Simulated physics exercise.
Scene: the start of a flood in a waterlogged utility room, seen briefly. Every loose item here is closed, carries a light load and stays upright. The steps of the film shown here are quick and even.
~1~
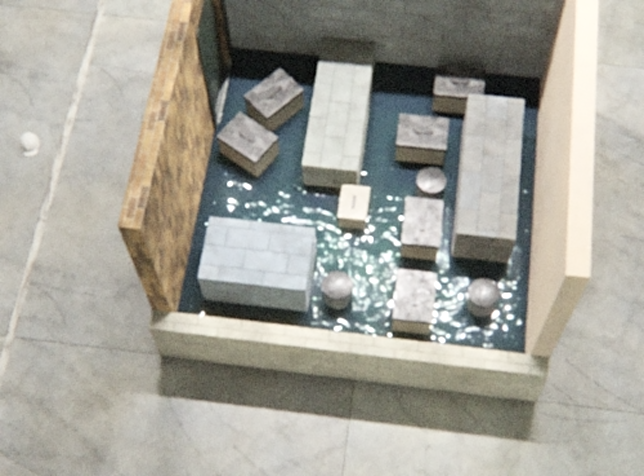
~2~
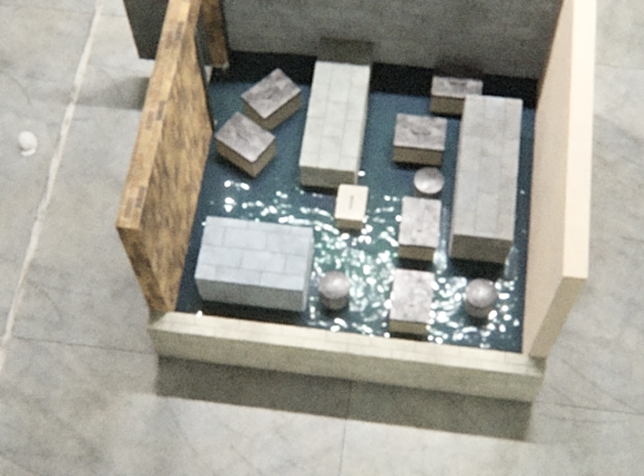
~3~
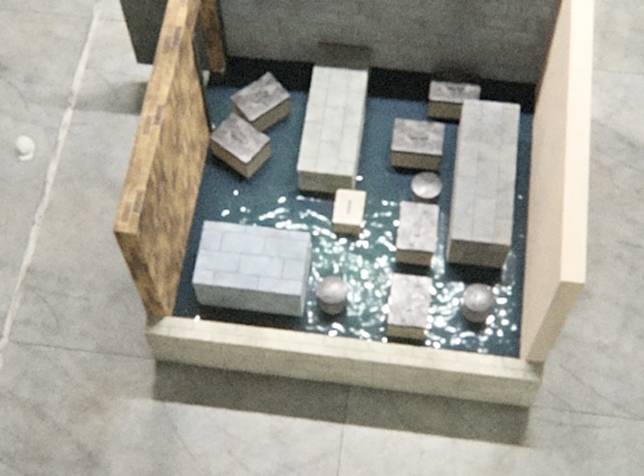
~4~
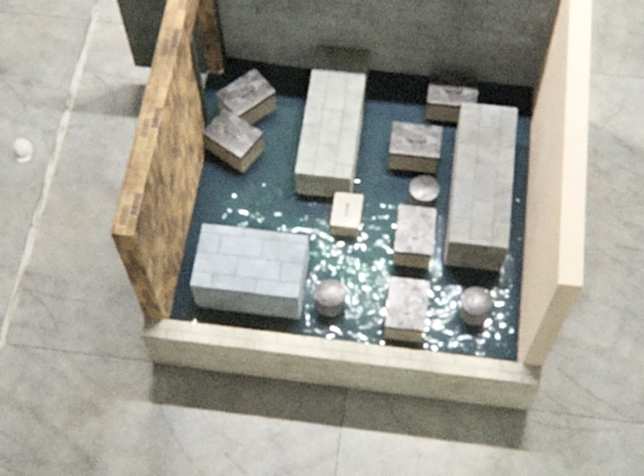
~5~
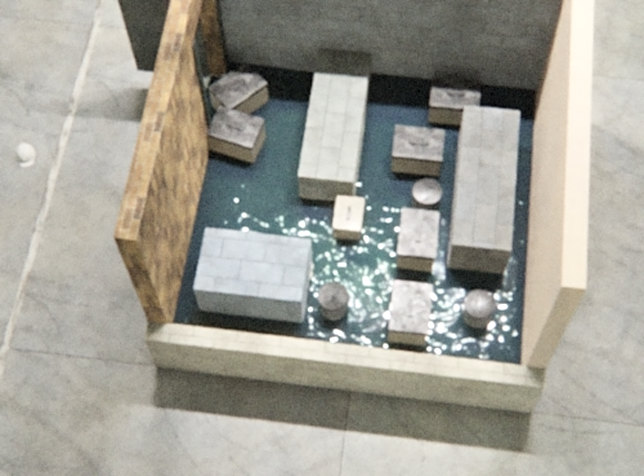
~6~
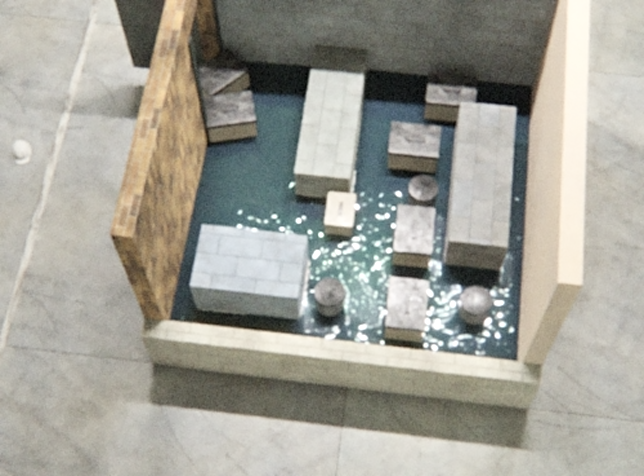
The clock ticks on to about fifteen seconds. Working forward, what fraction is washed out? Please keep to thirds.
Keeping to thirds, less than one third.
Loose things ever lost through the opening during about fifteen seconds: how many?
I make it 0 of them.
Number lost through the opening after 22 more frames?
0.
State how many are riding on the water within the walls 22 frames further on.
Count: 10.
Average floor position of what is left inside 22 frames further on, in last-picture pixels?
Mean position: Approx. (334, 202) px.
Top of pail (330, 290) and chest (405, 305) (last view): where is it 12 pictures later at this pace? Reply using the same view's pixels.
Estimated positions: (321, 261) and (362, 296), approximately.
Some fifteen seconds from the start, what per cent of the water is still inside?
About 64 percent.
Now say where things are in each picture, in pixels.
The first picture shows a chest at (274, 93) floats; a chest at (247, 137) floats; 0 of 10 have shifted.
The second picture shows a chest at (271, 93), afloat; a chest at (245, 137) floats; 0 of 10 have shifted.
The third picture shows a chest at (260, 97), afloat, close to its start; a chest at (239, 138), afloat, close to its start; 2 of 10 have shifted.
The fourth picture shows a chest at (246, 92) floats, close to its start; a chest at (233, 133), afloat, close to its start; 2 of 10 have shifted.
The fifth picture shows a chest at (238, 85), afloat, a stride from its start; a chest at (235, 127) floats, a stride from its start; 2 of 10 have shifted.
The sixth picture shows a chest at (219, 71), afloat, a stride from its start; a chest at (229, 109), afloat, a stride from its start; 3 of 10 have shifted.
A moment on, 0 of 10 are out; 10 afloat.
Next, 0 of 10 are out; 10 afloat.
Later, 0 of 10 are out; 10 afloat.
In the end, 0 of 10 are out; 10 afloat.
